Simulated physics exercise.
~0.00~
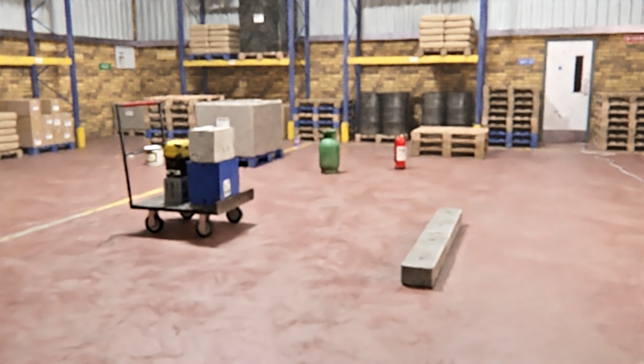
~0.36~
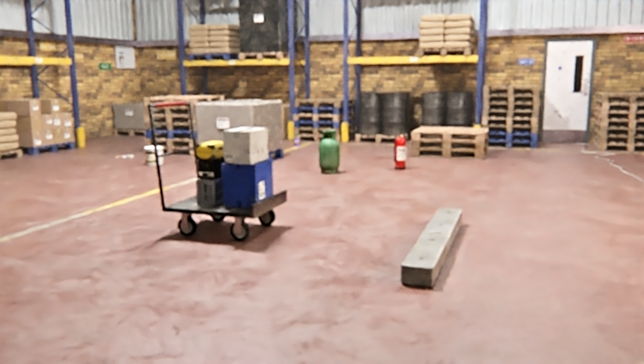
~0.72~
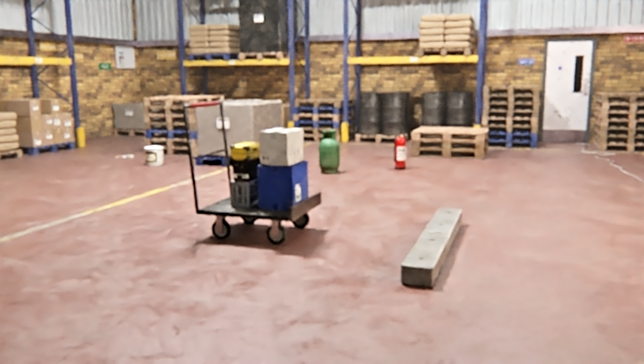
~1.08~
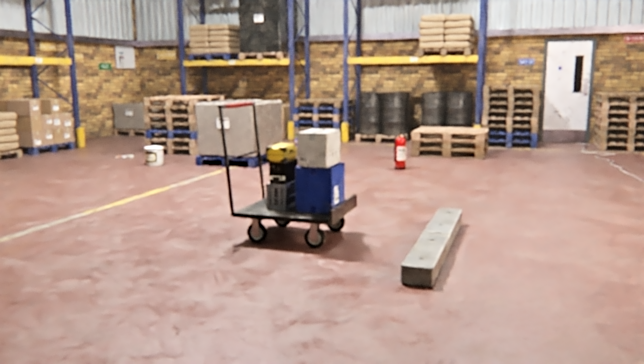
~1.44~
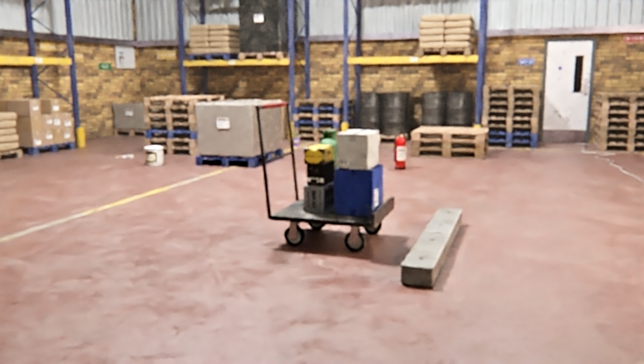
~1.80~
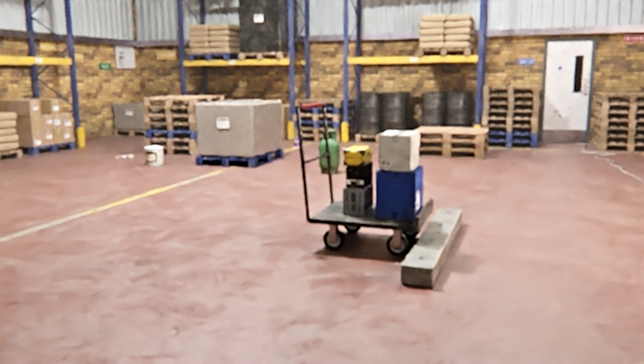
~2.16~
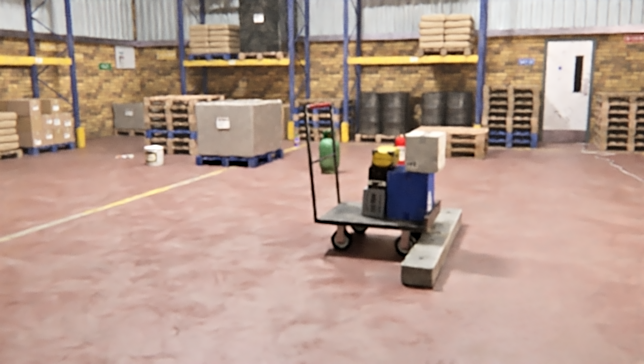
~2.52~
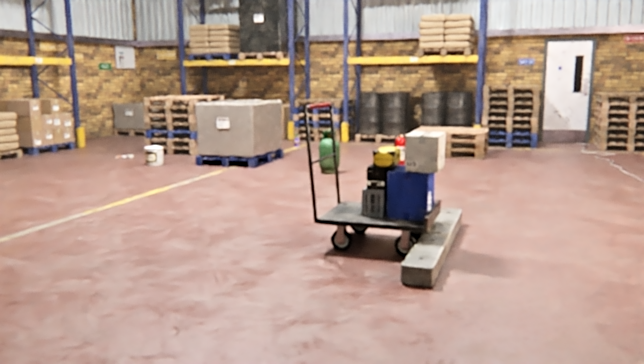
A trolley carrying a blue parcel with a white carton on top, plus a yellow suitcase above a black carton, rolled right across a warehouse floor until it hit a beam and stopped, the load shifting forward but staying aboard.
